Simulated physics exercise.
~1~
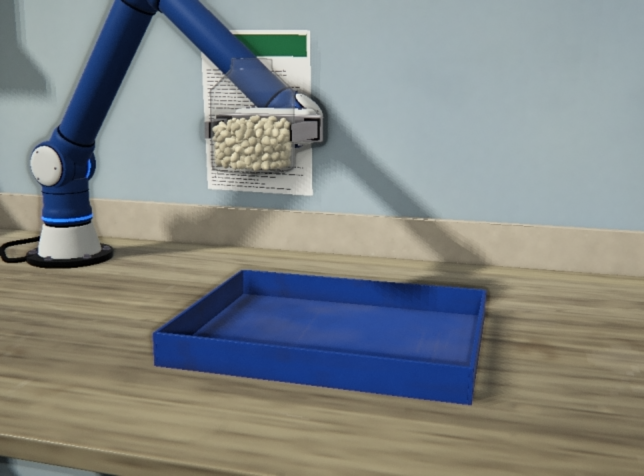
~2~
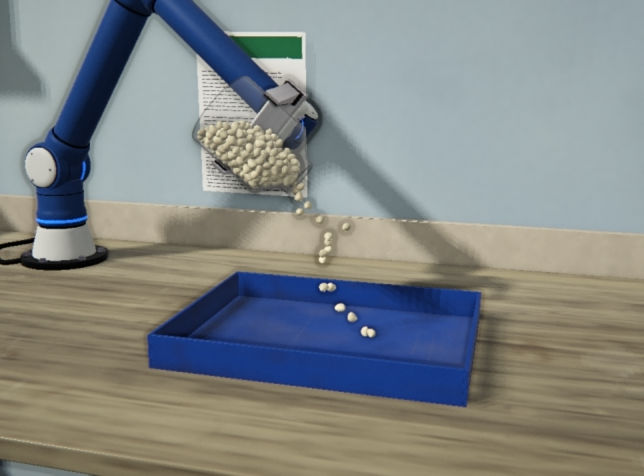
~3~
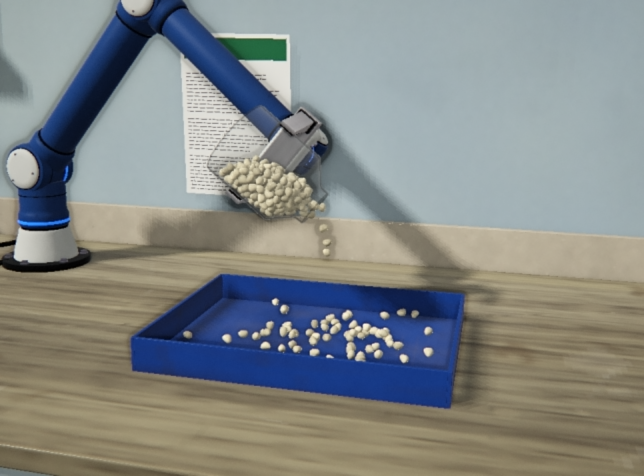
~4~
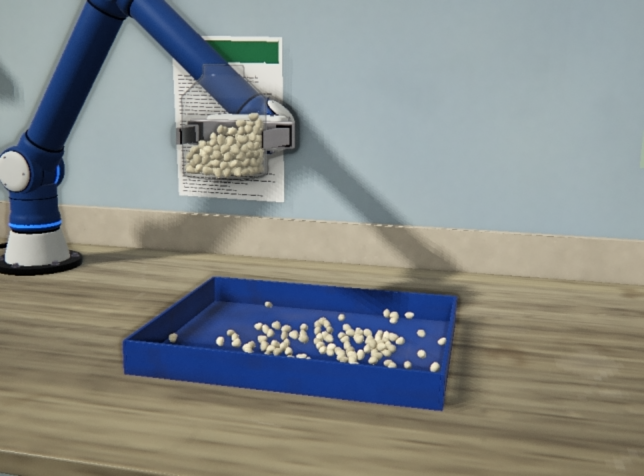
On a wooden table against a pale blue wall, a blue robot arm tipped a clear jar of dried beans over a blue tray, spilling some across it, then turned the jar back up, with most of the beans still inside.
